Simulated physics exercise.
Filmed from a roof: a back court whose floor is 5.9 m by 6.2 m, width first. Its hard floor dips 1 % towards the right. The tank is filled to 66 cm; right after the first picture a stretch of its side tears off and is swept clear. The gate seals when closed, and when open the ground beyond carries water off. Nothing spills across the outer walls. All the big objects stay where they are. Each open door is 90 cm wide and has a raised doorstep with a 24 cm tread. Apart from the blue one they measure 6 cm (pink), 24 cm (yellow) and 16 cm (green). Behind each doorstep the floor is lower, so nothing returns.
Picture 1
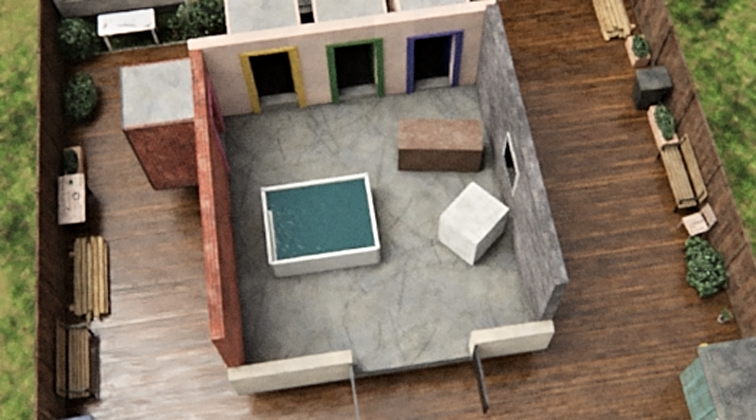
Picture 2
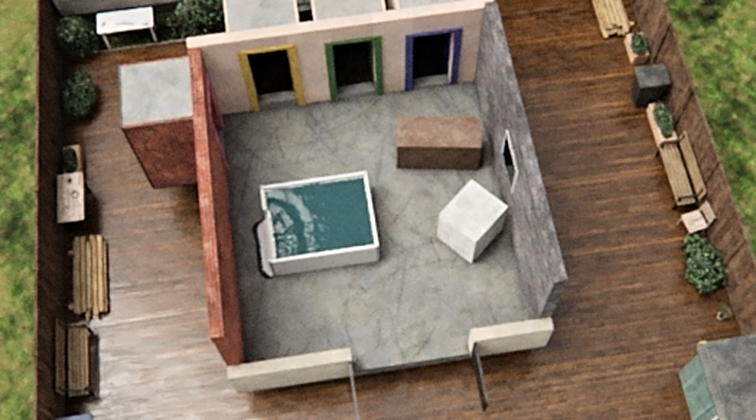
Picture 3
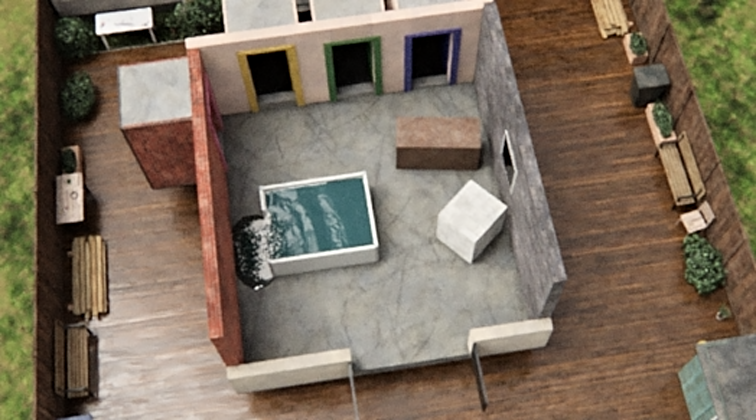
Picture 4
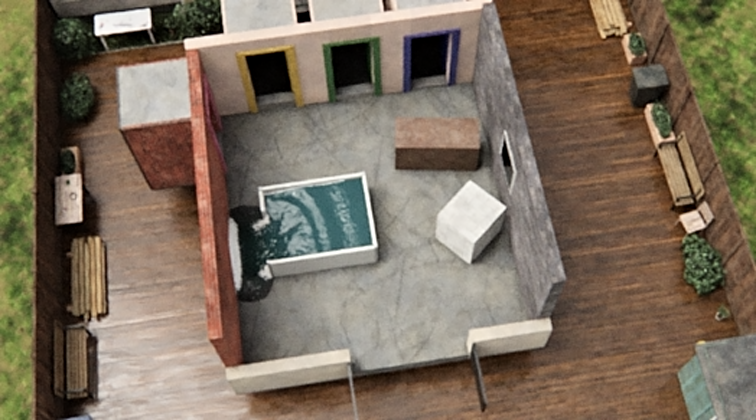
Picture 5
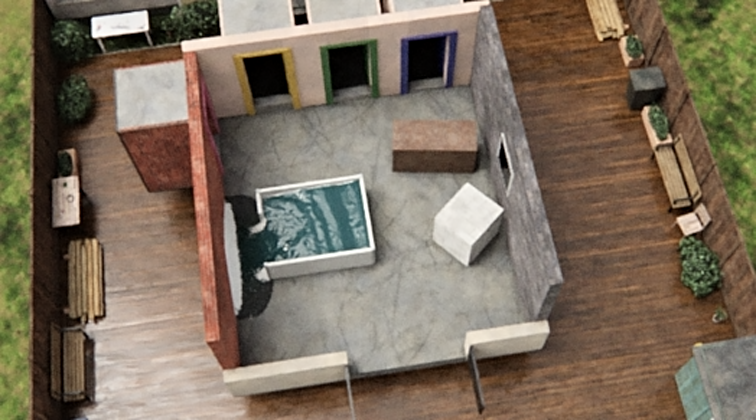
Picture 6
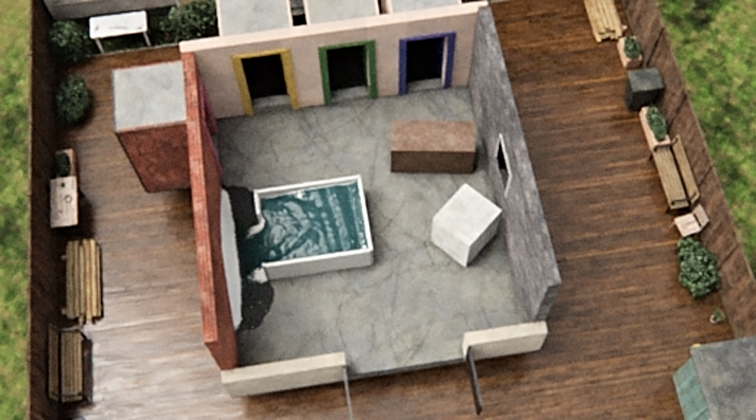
Water burst out of the left side of a white-rimmed tank in a walled court, sloshed against the red wall and spread along its foot, while the water still inside turned rippled and foamy.
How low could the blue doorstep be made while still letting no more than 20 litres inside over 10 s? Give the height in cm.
Close to 7.5 cm is just enough.
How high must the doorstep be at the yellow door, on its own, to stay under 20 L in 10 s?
About 15 cm at yellow.
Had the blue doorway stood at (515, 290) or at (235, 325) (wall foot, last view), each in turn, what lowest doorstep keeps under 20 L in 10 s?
About 9.5 and 12.5 cm.
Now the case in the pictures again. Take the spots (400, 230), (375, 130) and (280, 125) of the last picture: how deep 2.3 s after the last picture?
In that order: 0, 0 and 11 cm.
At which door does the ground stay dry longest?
It is the blue one.
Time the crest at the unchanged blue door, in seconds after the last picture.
Around 7.5 s.
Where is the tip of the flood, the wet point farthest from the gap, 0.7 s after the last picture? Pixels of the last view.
Near (216, 121).
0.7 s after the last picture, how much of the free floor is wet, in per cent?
Some 20 per cent of it.
Then, 0.7 s after the last picture water covers 20 % of the floor, deepest (49 cm) near (237, 256); it has not reached the blue door.
Then, 2.3 s after the last picture water covers 50 % of the floor, deepest (30 cm) near (240, 371); it has not reached the blue door.
Then, 9.3 s after the last picture water covers 95 % of the floor, deepest (12 cm) near (491, 243); 10 cm at the blue door, 21 litres in over its 7 cm doorstep.
At the blue door as built, the water peaked near 11 cm, 7.5 s after the last picture.
Run again over the same 10 s with other heights there, 31 litres in over 6 cm, 5 litres over 9.5 cm. The limit of 20 litres is kept from about 7.5 cm up.
